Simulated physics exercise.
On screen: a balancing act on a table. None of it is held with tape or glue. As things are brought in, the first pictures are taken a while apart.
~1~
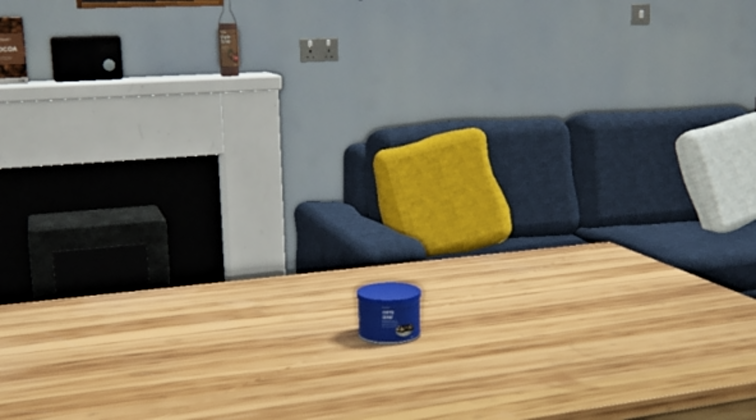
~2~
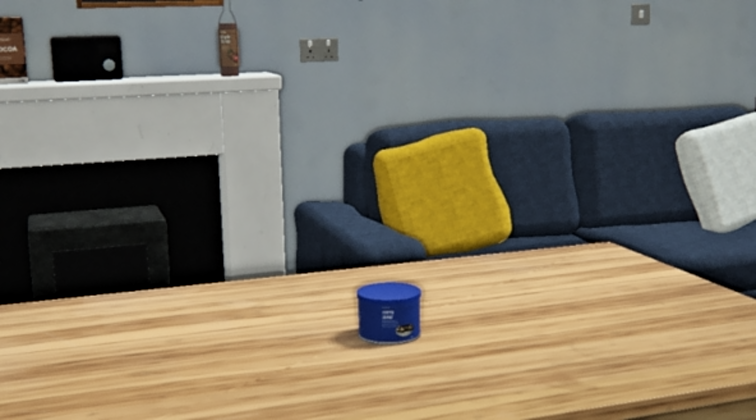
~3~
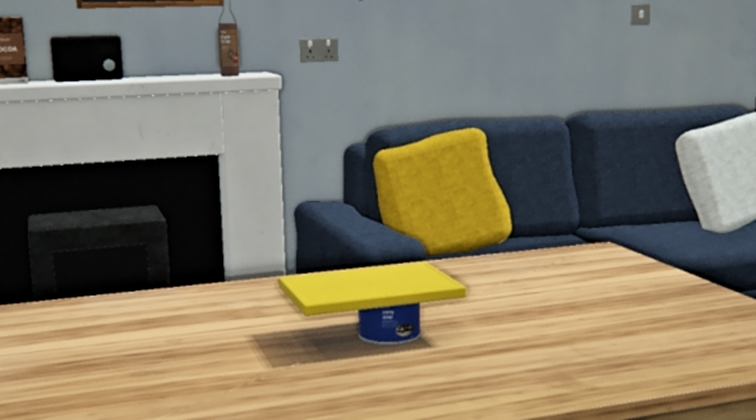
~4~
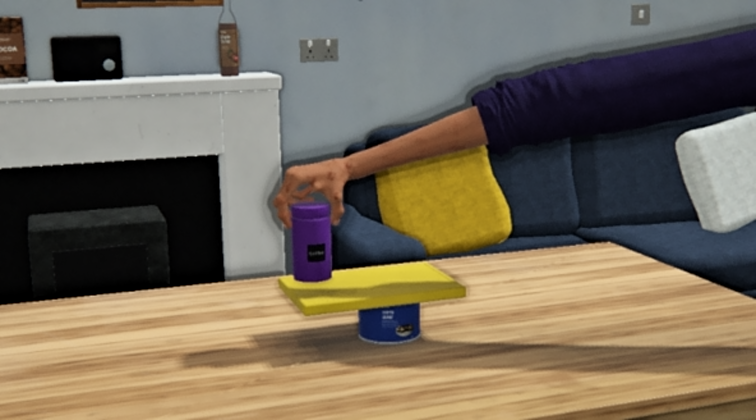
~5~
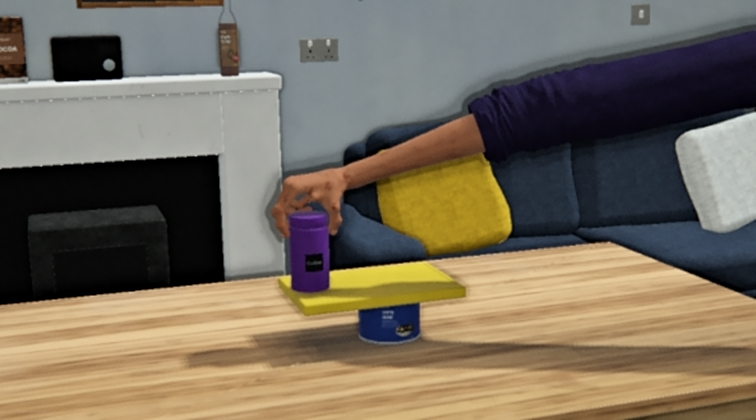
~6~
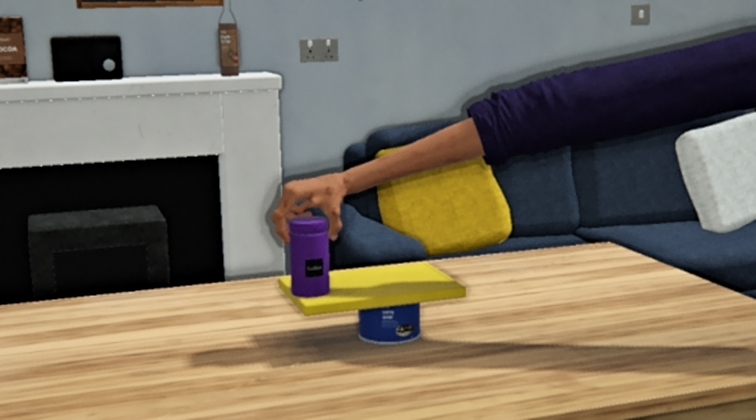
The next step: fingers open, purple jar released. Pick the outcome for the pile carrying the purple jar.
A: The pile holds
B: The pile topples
B, the pile topples.
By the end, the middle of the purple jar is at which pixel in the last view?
The object finishes somewhere near (236, 321).
Then, 0.30 s later than the last frame, purple jar now fallen; yellow lid tilted by 41°.
Then, 0.70 s later than the last frame, things are still on the move.
When it is over, fallen, purple jar; the other 2 as before. End places, in pixels of the last picture, purple jar near (236, 321). The stack gives way.
